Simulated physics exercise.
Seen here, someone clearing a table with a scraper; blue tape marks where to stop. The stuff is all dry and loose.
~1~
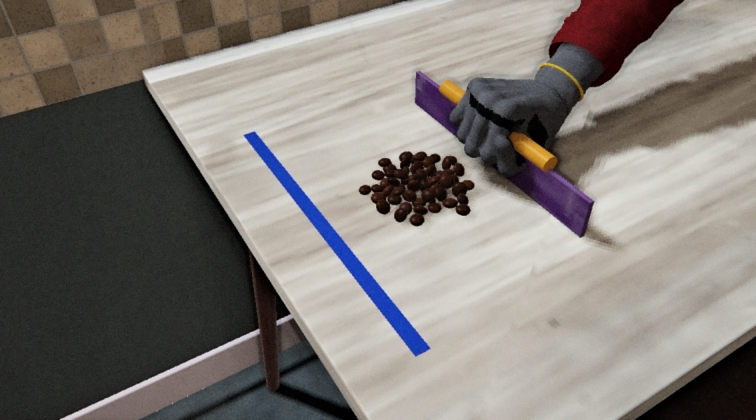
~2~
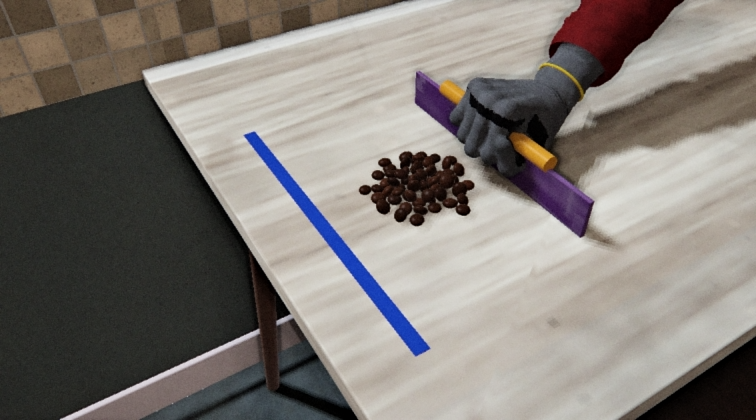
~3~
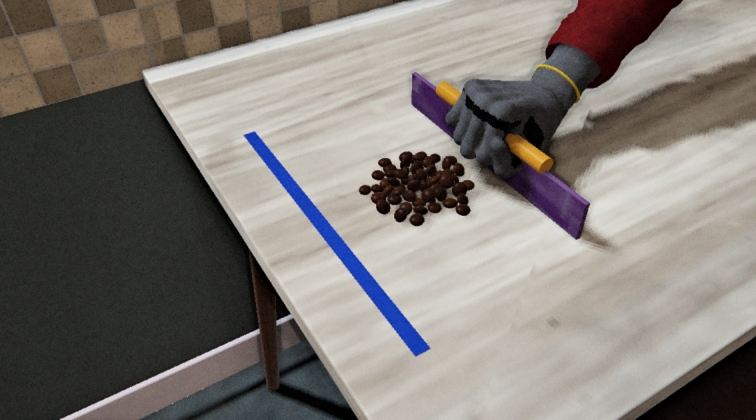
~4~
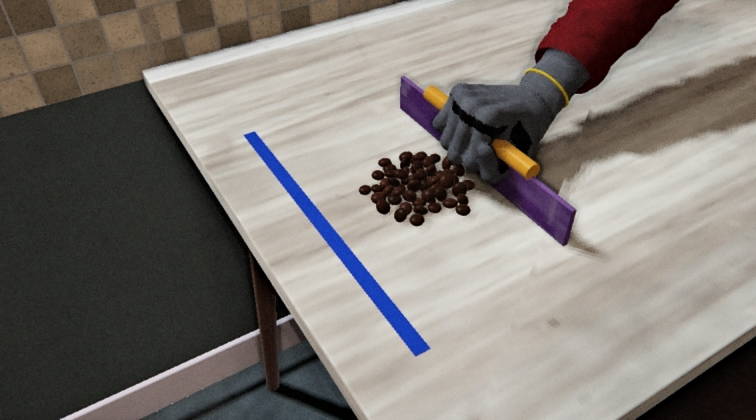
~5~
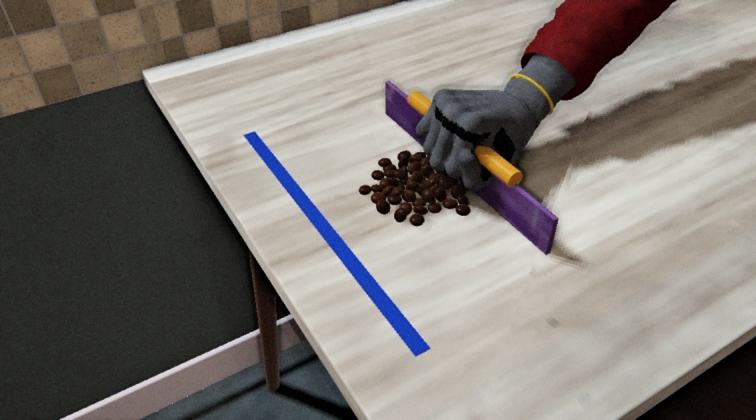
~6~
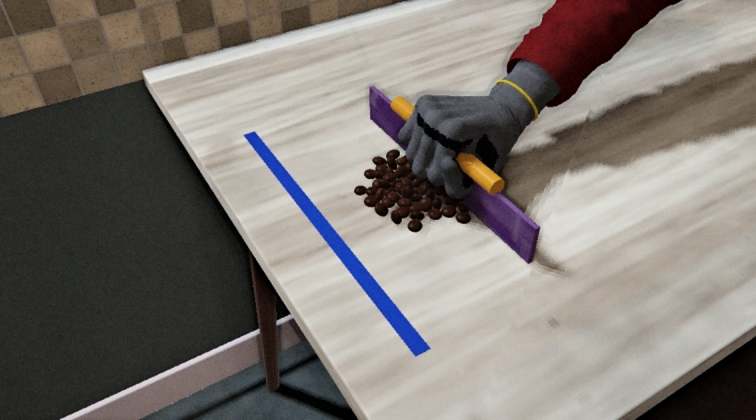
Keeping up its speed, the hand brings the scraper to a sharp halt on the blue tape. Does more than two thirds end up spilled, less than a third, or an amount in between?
Below a third.
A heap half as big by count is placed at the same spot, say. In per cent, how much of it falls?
That works out to something like 0 percent.
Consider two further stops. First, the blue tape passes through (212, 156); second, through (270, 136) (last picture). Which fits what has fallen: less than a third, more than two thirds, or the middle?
Taking the two placings in order, the share is over two thirds and then under a third.
Just after the last frame, scraper still moving, near (377, 172); heap all on the table, its front near (310, 230).
A moment on, scraper stopped at the blue tape; heap about a tenth over the edge.
Further on, scraper stopped at the blue tape; heap roughly a quarter over the edge.
When it is over, scraper stopped at the blue tape; heap roughly a quarter over the edge.
